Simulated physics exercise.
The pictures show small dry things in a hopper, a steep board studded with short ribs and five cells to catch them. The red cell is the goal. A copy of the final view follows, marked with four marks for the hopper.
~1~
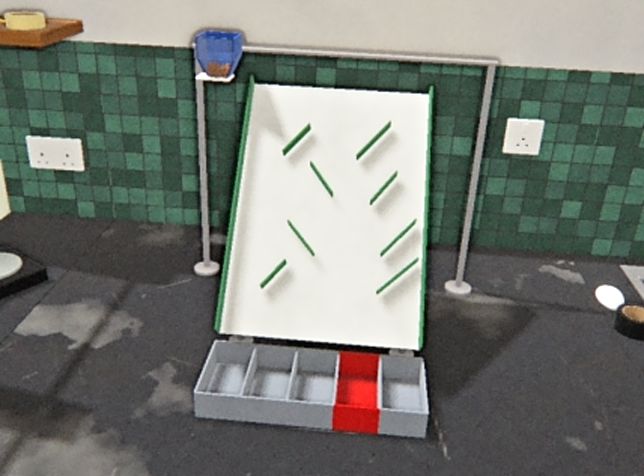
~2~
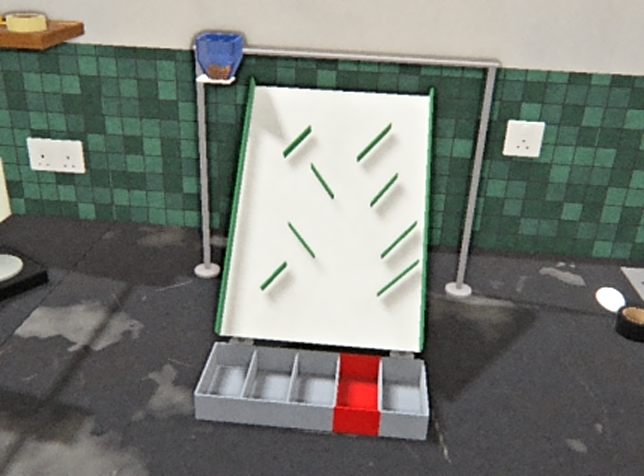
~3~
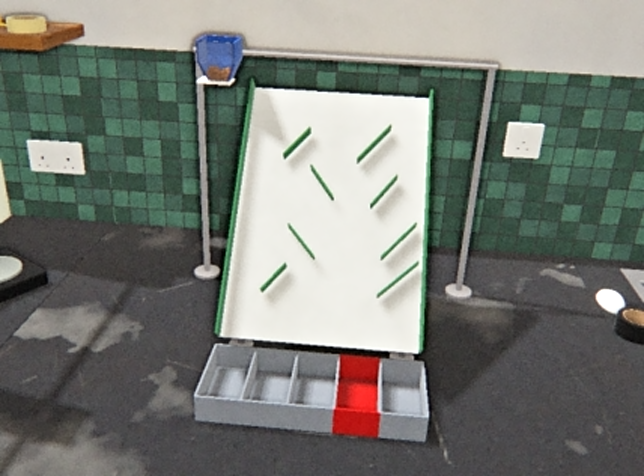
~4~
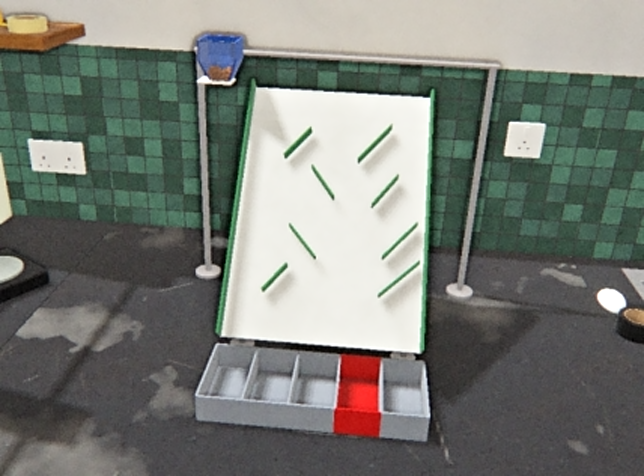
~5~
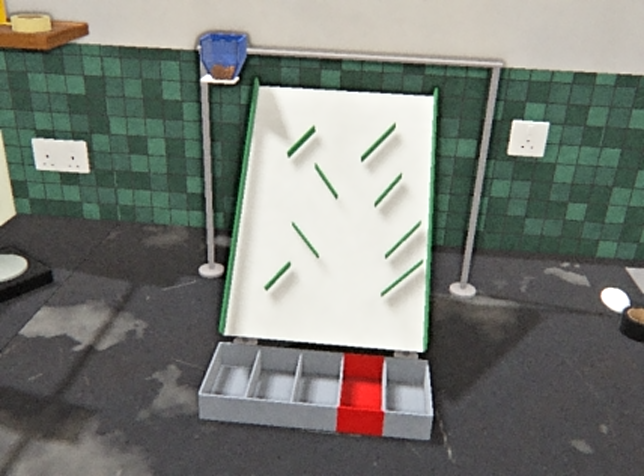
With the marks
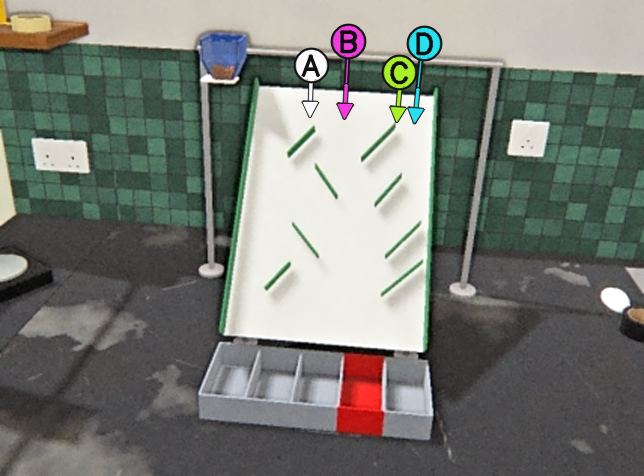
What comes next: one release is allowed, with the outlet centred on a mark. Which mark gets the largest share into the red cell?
B beats the others.
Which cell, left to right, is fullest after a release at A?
It is the first one.
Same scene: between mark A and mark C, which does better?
C it is.
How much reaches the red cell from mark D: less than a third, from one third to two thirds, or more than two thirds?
Mark D gives less than a third.
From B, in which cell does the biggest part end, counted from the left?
The fourth.
On the marked copy, mark A meets the board at (310, 111); mark B meets the board at (344, 113); mark C meets the board at (397, 116); mark D meets the board at (415, 117).
With A, about a tenth in the red cell, the larger part in other cells, about a tenth outside the box.
With B, the larger part in the red cell, about a tenth in other cells, about a tenth outside the box.
With C, roughly a third in the red cell, roughly half in other cells, just a few held on the board, about a tenth outside the box.
With D, just a few in the red cell, the larger part in other cells, about a tenth held on the board, about a tenth outside the box.
